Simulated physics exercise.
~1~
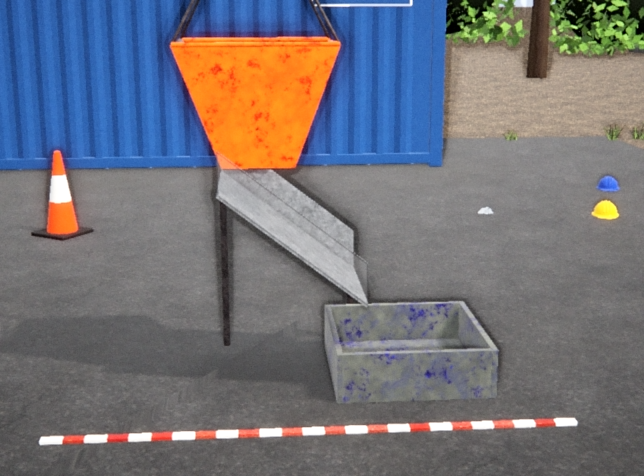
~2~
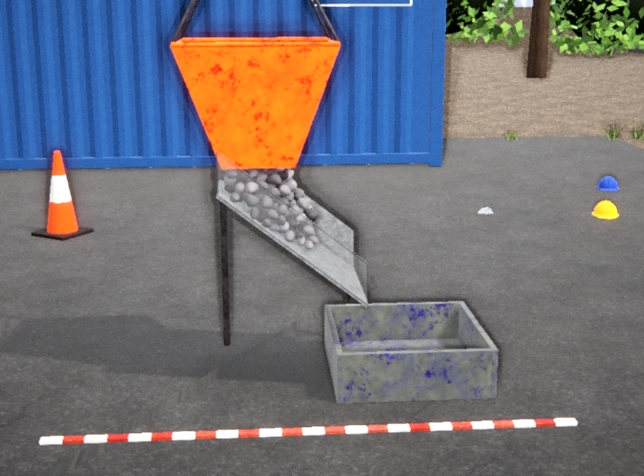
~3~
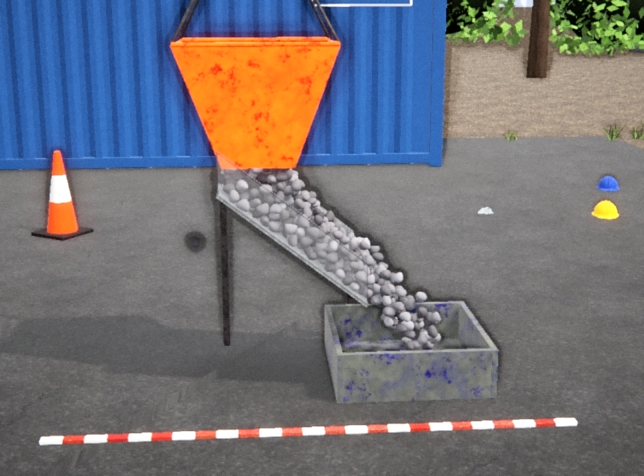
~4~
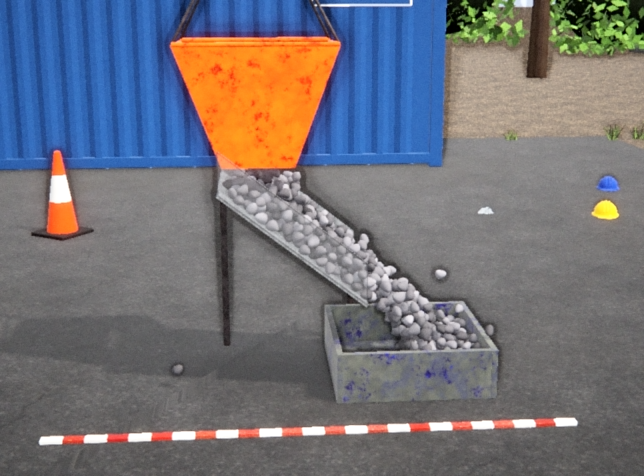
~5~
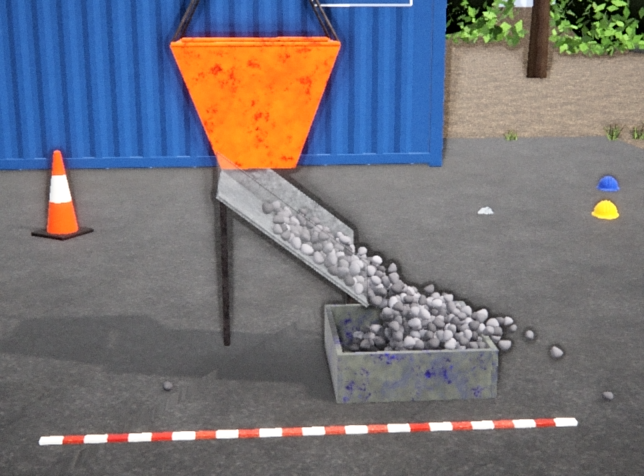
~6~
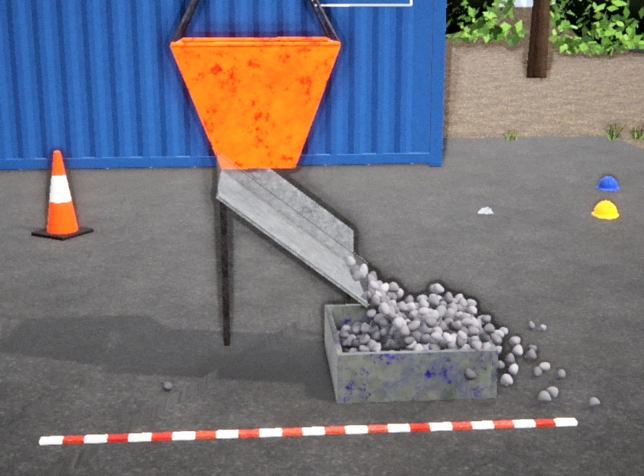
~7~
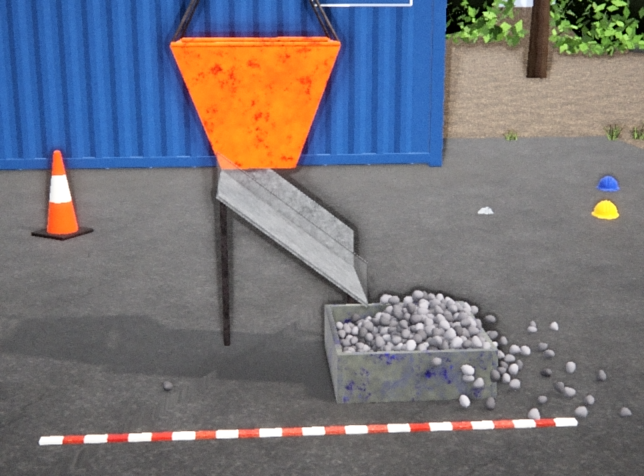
On dark tarmac, grey stones slide from an orange skip down a chute, overfilling a bin.
